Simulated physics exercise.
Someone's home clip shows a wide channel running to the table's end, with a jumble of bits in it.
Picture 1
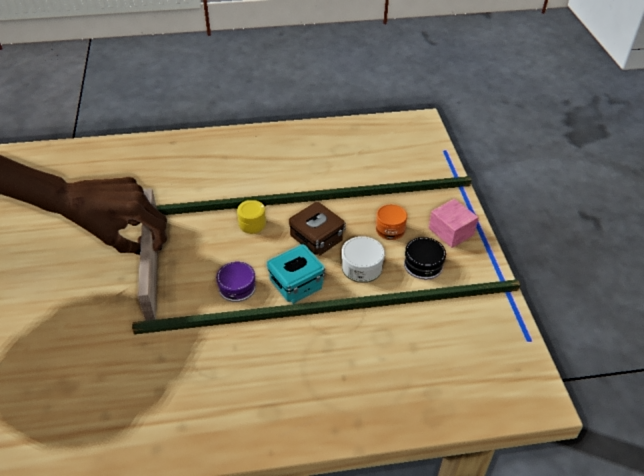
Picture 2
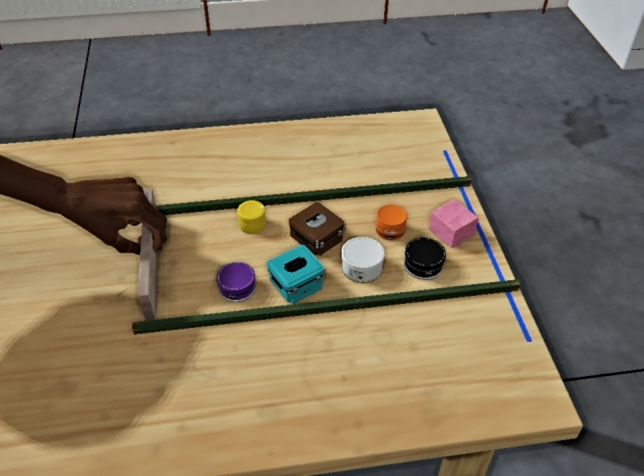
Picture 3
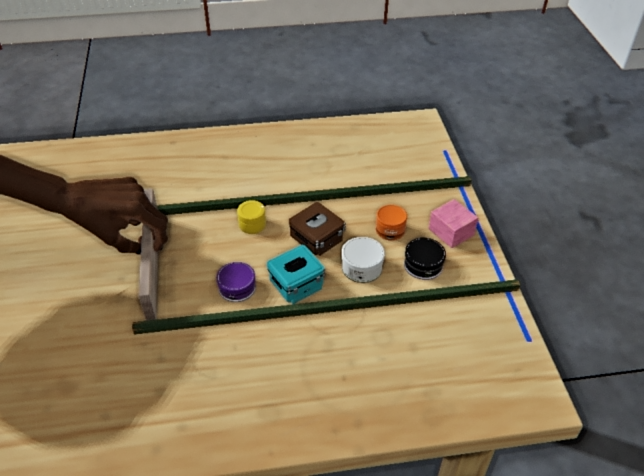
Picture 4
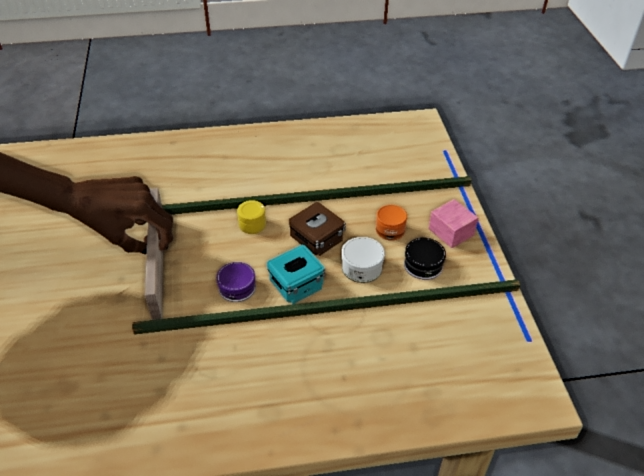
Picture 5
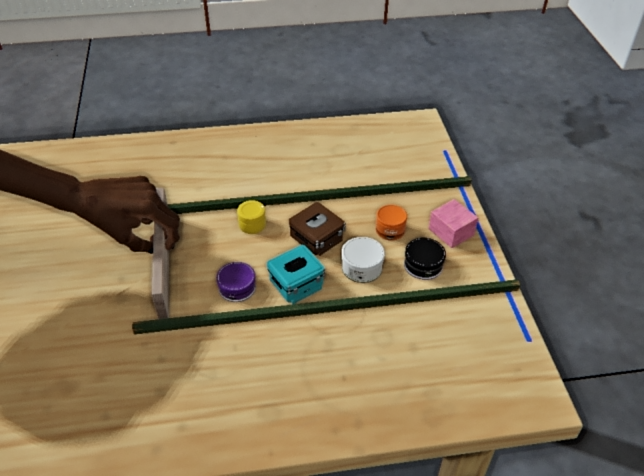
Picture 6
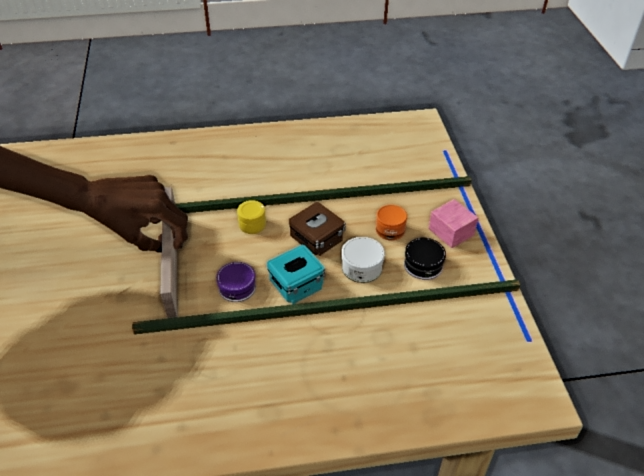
On a wooden tabletop, a hand holding a board still, then sliding it slightly right between green rails toward unmoving colourful containers.
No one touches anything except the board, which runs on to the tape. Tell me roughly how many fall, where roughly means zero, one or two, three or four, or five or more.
Roughly, five or more fall.
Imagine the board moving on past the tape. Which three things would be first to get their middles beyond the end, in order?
Black pot, white tin, pink block.
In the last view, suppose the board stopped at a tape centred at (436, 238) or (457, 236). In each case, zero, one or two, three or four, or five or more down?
The falls would be three or four; five or more.
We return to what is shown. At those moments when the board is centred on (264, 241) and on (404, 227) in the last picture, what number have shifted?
The count is 4 at the first point and 8 at the second.
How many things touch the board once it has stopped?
The count is 1.
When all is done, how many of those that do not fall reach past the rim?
I'd say 1 of them.
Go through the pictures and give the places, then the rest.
The first picture shows pink block (453, 223); black pot (425, 258); orange tub (391, 222); board (149, 252); tape (481, 233).
The second picture shows black pot (425, 258); brown case (317, 229).
The third picture shows orange tub (391, 223); purple tin (237, 282).
The fourth picture shows pink block (453, 224); white tin (363, 260).
The fifth picture shows black pot (425, 258); turquoise case (296, 274).
The sixth picture shows pink block (453, 224); black pot (425, 258); orange tub (391, 223); board (170, 250); tape (481, 233).
A little later, none off yet; pink block at rest near (453, 224); black pot shifted a little near (448, 256); orange tub at rest near (391, 223).
When it is over, the number that fall off is five or more; down, purple tin, turquoise case, brown case, white tin, orange tub, black pot and pink block.
